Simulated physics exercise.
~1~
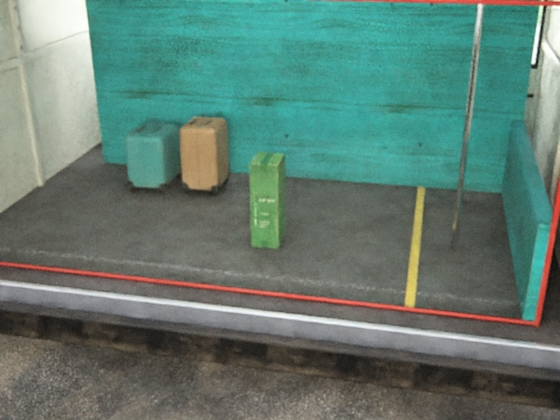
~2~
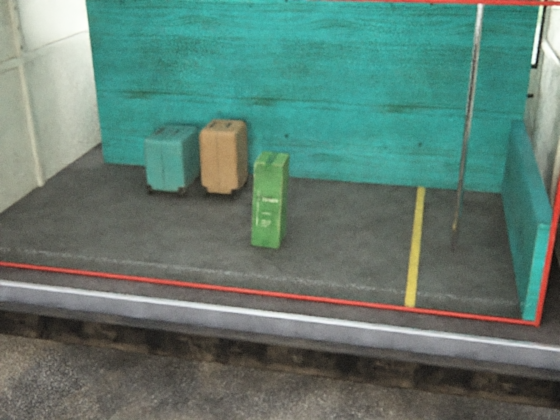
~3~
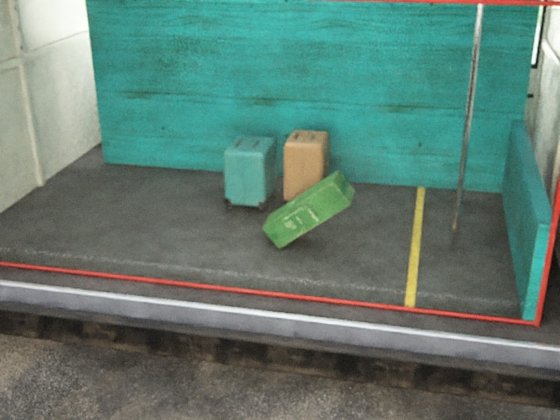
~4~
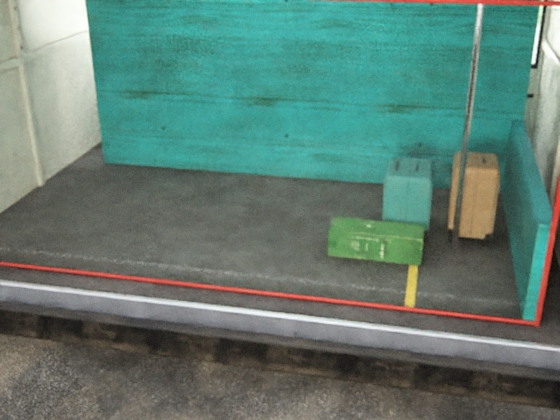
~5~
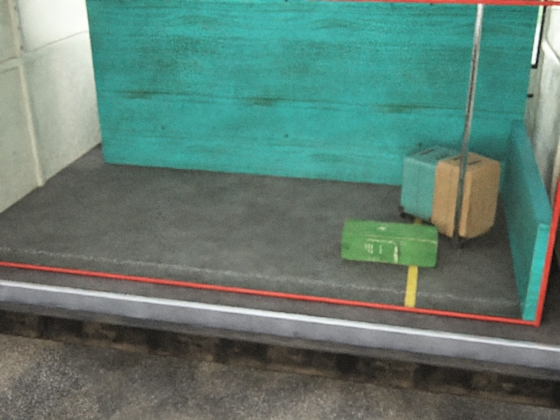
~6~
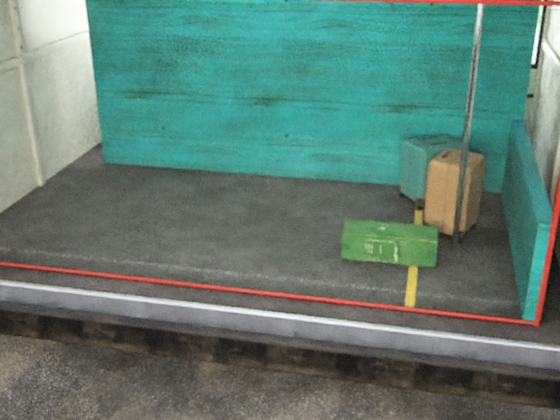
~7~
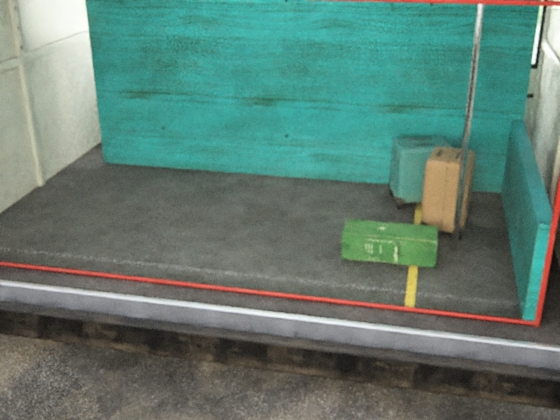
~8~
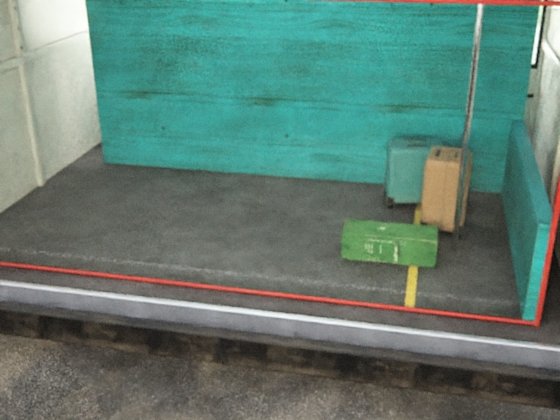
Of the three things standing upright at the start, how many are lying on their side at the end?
One of them is lying on its side at the end, the green tall box, while the teal and brown wheeled cases are still upright.
